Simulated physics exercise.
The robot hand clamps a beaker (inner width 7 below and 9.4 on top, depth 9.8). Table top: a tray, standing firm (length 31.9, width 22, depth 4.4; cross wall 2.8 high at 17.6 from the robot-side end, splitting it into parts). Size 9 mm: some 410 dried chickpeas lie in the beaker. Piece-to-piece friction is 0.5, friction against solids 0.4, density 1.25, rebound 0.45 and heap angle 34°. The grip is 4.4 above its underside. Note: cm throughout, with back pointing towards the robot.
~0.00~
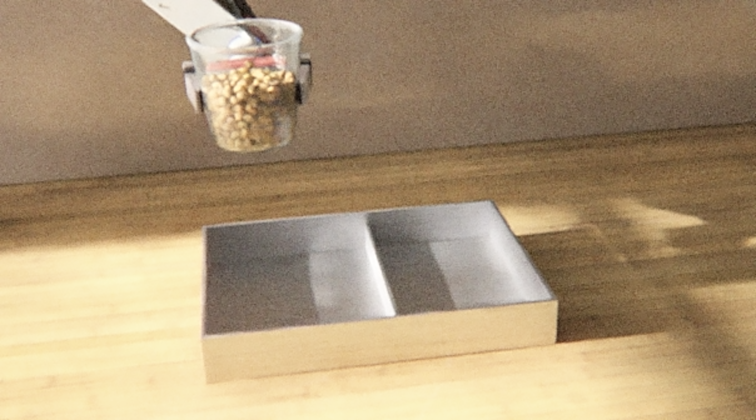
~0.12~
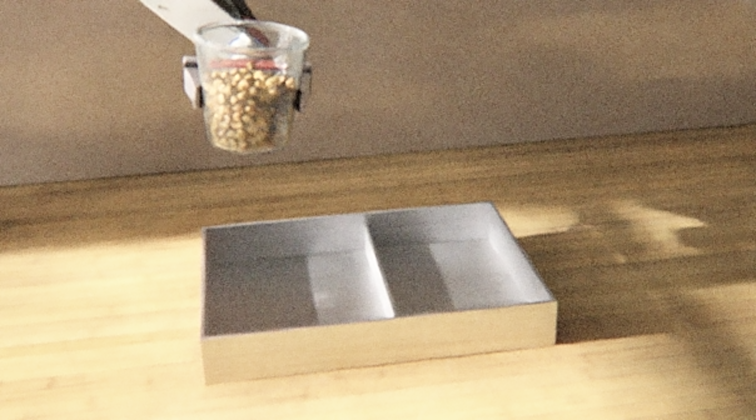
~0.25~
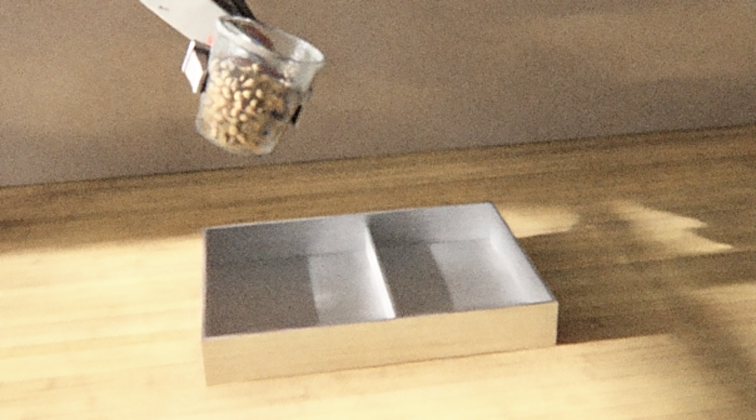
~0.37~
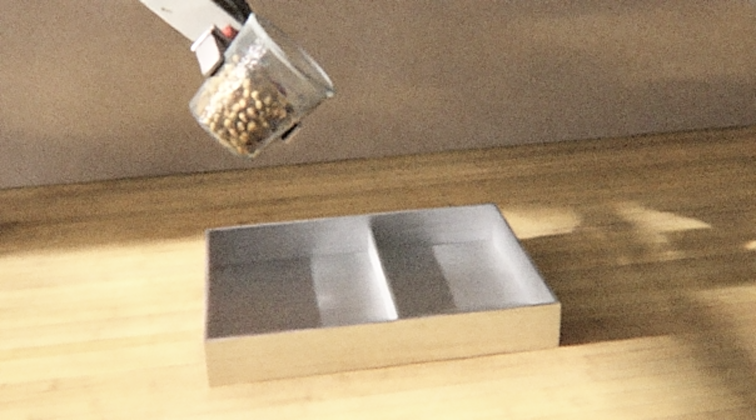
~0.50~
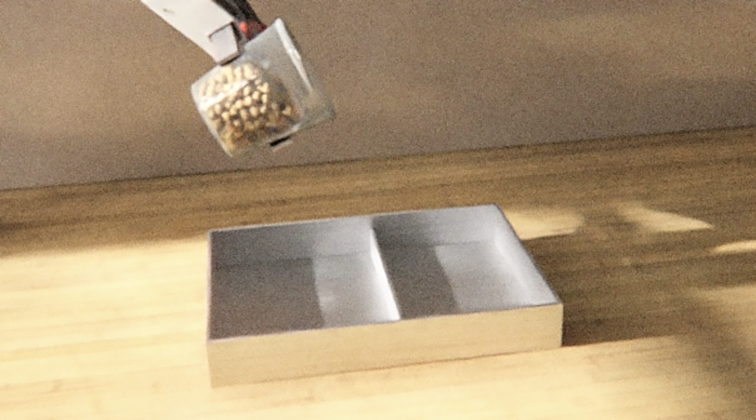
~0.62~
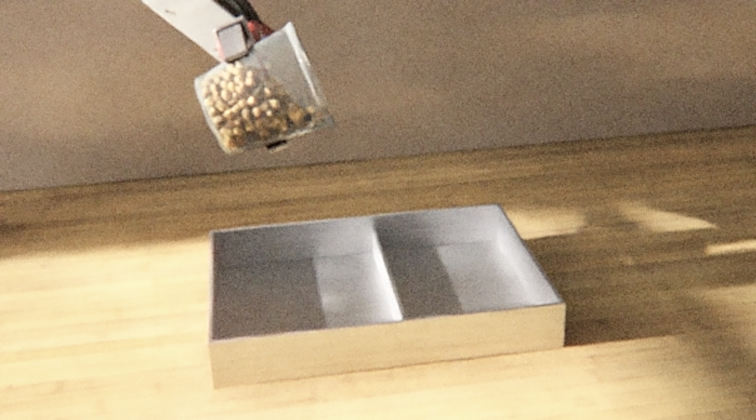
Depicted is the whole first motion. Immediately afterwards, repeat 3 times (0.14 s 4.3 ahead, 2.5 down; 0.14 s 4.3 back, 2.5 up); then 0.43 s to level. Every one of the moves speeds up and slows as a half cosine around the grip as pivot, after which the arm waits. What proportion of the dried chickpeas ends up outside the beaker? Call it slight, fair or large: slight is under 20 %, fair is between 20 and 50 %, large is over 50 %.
I would call it fair, between 20 and 50 %.
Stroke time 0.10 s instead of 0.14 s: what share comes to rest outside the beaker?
I'd expect some 45 per cent.
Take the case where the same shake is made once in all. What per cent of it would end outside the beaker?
About 15 per cent in that case.
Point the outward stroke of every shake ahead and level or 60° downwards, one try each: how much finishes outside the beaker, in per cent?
I'd say close to 65 percent for the first and close to 5 percent for the second.
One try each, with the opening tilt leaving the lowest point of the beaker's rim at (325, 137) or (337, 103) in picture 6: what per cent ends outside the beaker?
85 % and 5 %.
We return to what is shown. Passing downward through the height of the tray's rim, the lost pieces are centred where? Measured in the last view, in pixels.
Centre: About (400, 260).
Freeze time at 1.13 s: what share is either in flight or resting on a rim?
That comes to about 6 per cent, more or less.
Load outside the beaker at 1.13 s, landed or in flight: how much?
About 20 in a hundred parts are out by then.
After 1.13 s, tilted 71° forward, highest piece 23 above the table; 331 in the beaker, 35 in the far-side part, 17 in the robot-side part, 24 in flight or on a rim.
After 1.64 s, tilted 45° forward, highest piece 24 above the table; 266 in the beaker, 87 in the far-side part, 53 in the robot-side part, 1 in flight or on a rim.
After 2.09 s, level, highest piece 26 above the table; 266 in the beaker, 88 in the far-side part, 53 in the robot-side part.
After 3.14 s, level, highest piece 26 above the table; 266 in the beaker, 88 in the far-side part, 53 in the robot-side part.
In the end, 266 in the beaker, 88 in the far-side part, 53 in the robot-side part. That is 35 % outside the beaker.
